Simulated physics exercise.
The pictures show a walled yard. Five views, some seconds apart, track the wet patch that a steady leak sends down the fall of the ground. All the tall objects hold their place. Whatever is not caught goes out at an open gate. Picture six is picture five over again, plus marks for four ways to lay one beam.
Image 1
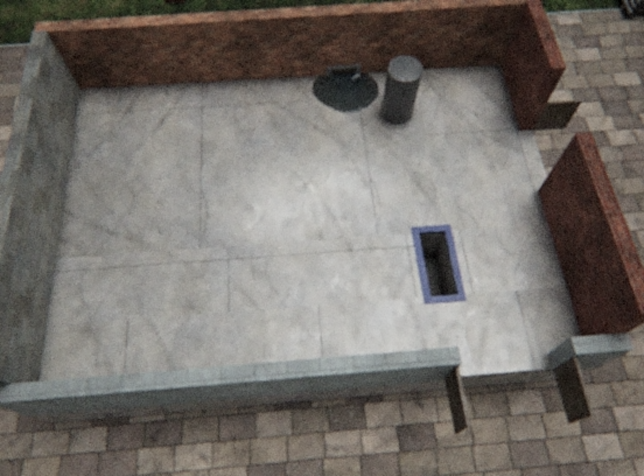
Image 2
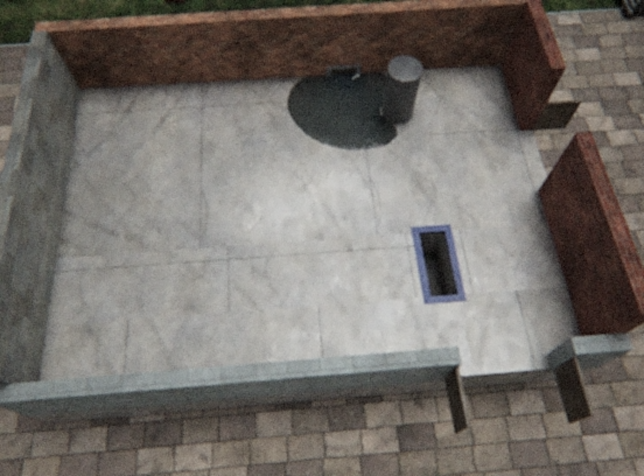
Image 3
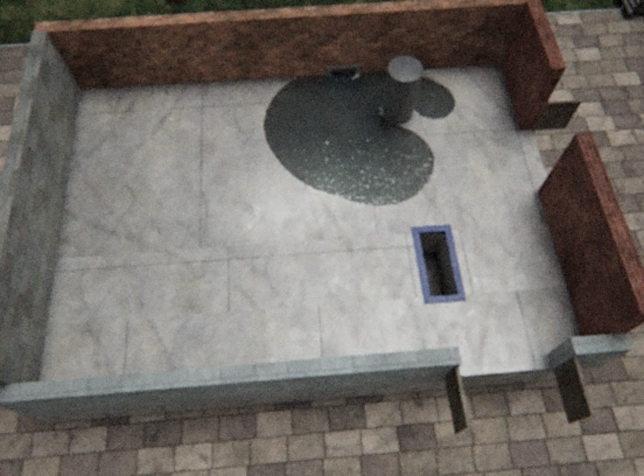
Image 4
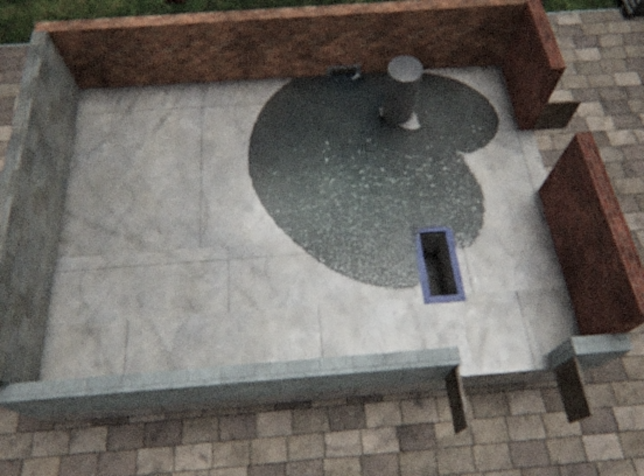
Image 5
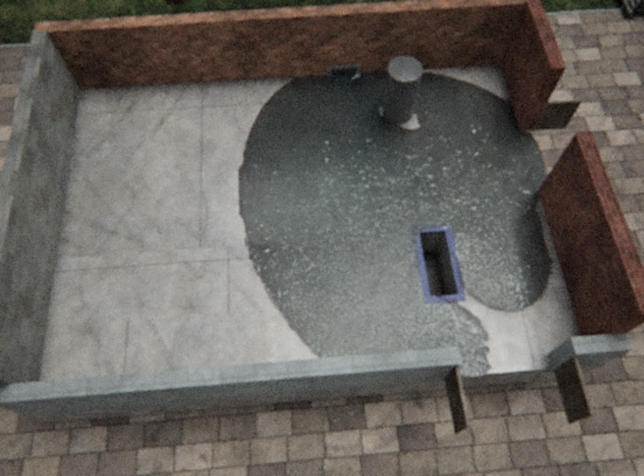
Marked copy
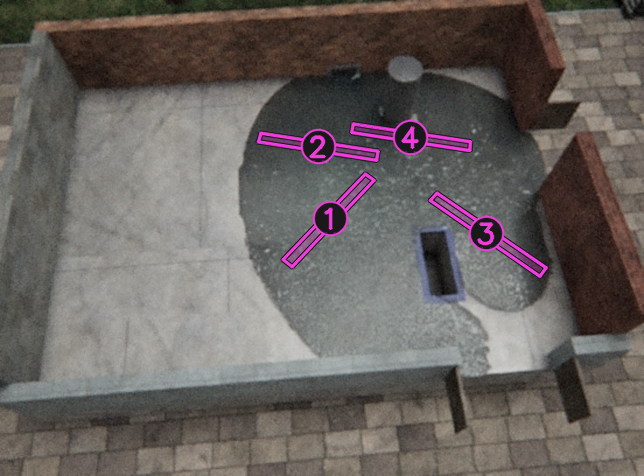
To begin with, a small dark patch of water lies by the back wall of a walled yard, beside an upright cylinder. The water spreads around the cylinder and toward the viewer, reaching the blue-rimmed drain pit and running in, then surrounds the pit and extends to the front and right walls.
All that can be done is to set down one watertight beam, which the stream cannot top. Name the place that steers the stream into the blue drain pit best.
3 works best here.
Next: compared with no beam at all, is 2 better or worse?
Position 2 is worse.
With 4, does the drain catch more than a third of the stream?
No, it does not.
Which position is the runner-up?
Here it is position 1.
On the marked copy, 1 from (287, 263) to (369, 177); 2 from (259, 137) to (377, 155); 3 from (433, 196) to (543, 272); 4 from (352, 128) to (470, 146).
With 1, about 22 % of the stream runs into the blue drain pit, about 76 % out by the gates.
With 2, about 15 % of the stream runs into the blue drain pit, about 83 % out by the gates.
With 3, about 29 % of the stream runs into the blue drain pit, about 70 % out by the gates.
With 4, about 14 % of the stream runs into the blue drain pit, about 85 % out by the gates.
